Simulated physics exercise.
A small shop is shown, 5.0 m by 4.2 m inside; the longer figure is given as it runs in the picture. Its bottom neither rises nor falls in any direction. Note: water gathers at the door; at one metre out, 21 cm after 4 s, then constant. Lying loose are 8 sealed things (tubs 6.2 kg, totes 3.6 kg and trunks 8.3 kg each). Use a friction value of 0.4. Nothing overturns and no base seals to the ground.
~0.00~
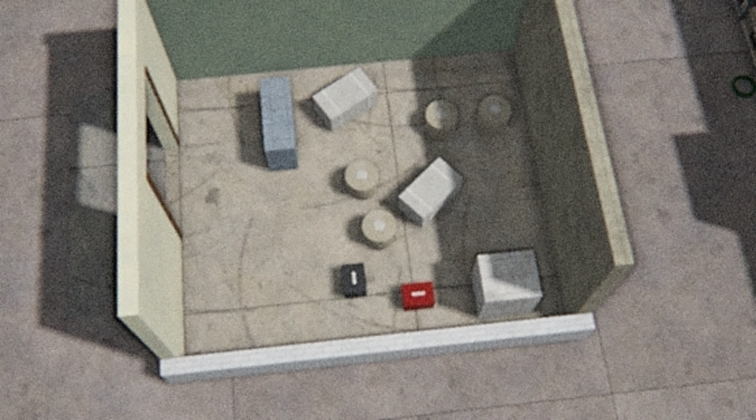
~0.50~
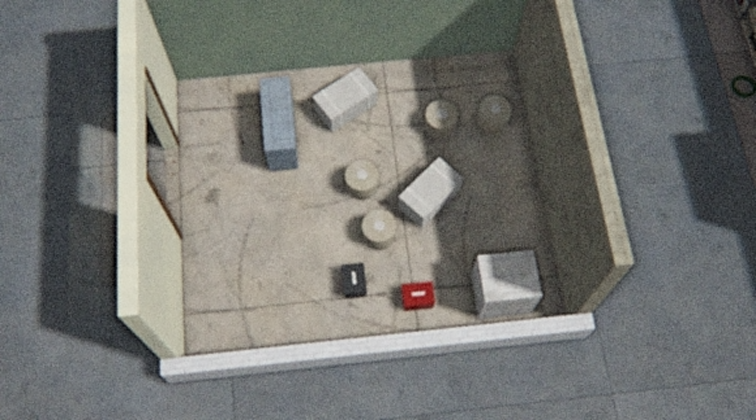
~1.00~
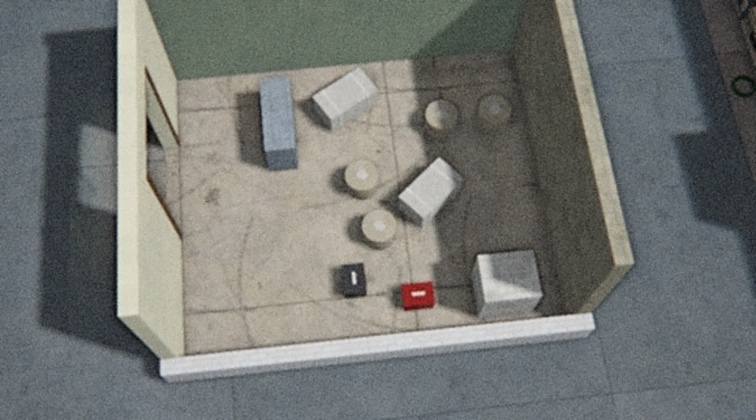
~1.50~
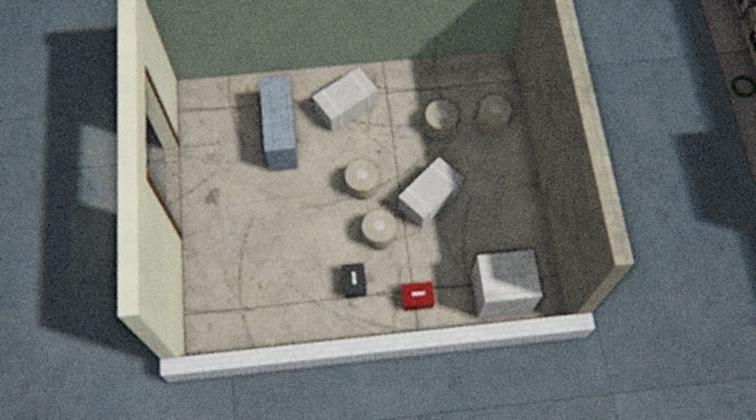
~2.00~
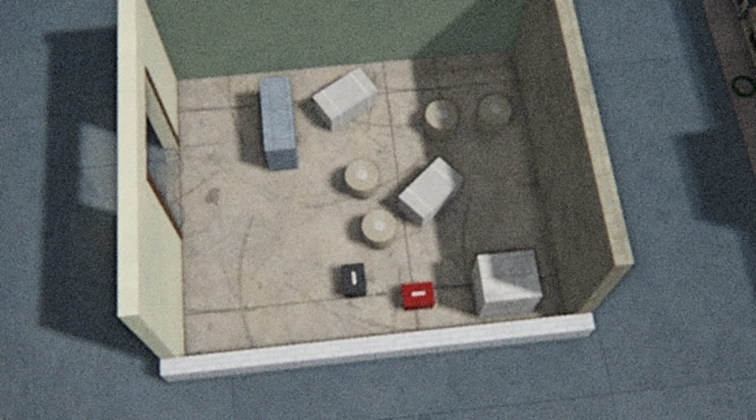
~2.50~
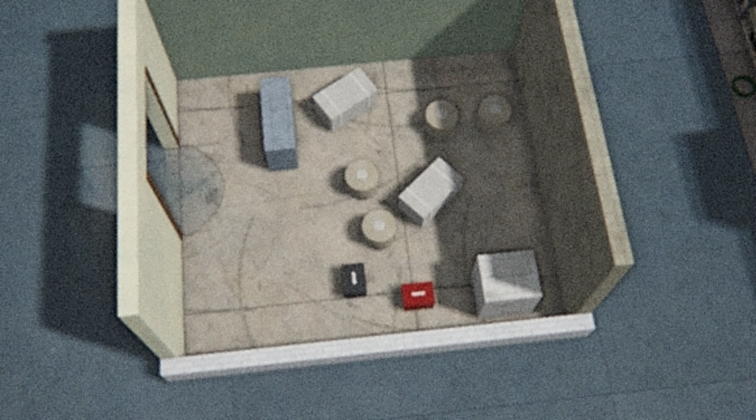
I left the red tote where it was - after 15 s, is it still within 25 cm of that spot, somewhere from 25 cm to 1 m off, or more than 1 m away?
I expect it goes a modest distance.
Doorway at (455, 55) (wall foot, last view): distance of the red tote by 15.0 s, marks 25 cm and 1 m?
You'd see the red tote wander off a long way.
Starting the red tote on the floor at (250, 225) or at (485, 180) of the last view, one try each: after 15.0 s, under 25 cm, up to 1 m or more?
In that order: It gets carried off; it ends far away.
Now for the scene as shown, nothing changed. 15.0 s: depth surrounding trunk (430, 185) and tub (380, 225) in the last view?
Some 8 cm at the first, some 12 cm at the second.
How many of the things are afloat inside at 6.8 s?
At that moment it comes to 3.
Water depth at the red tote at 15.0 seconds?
Somewhere close to 14 cm.
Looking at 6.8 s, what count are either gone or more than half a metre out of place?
Count: 5.
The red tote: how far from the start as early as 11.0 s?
Some 60 cm from the start.
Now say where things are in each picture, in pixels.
The red tote at (418, 294) rests on the ground; water covers 0.0 m2; 0 of 8 have shifted, in the first picture.
The red tote at (418, 294), on the bottom; water covers 0.0 m2; 0 of 8 have shifted, in the second picture.
The red tote at (418, 294) rests on the ground; water covers 0.0 m2; 0 of 8 have shifted, in the third picture.
The red tote at (418, 294), on the bottom; 0.0 m2 under water; 0 of 8 have shifted, in the fourth picture.
The red tote at (418, 294) rests on the ground; 0.0 m2 under water; 0 of 8 have shifted, in the fifth picture.
The red tote at (418, 294) rests on the ground; 0.6 m2 under water; 0 of 8 have shifted, in the sixth picture.
After 3.5 s the red tote is near (418, 294), 0.0 m from its start, aground; 0 afloat.
After 6.8 s the red tote is near (454, 319), 0.6 m from its start, afloat; 3 afloat.
After 11.0 s the red tote is near (466, 317), 0.7 m from its start, afloat; 8 afloat.
After 15.0 s the red tote is near (466, 317), 0.7 m from its start, afloat; 8 afloat.
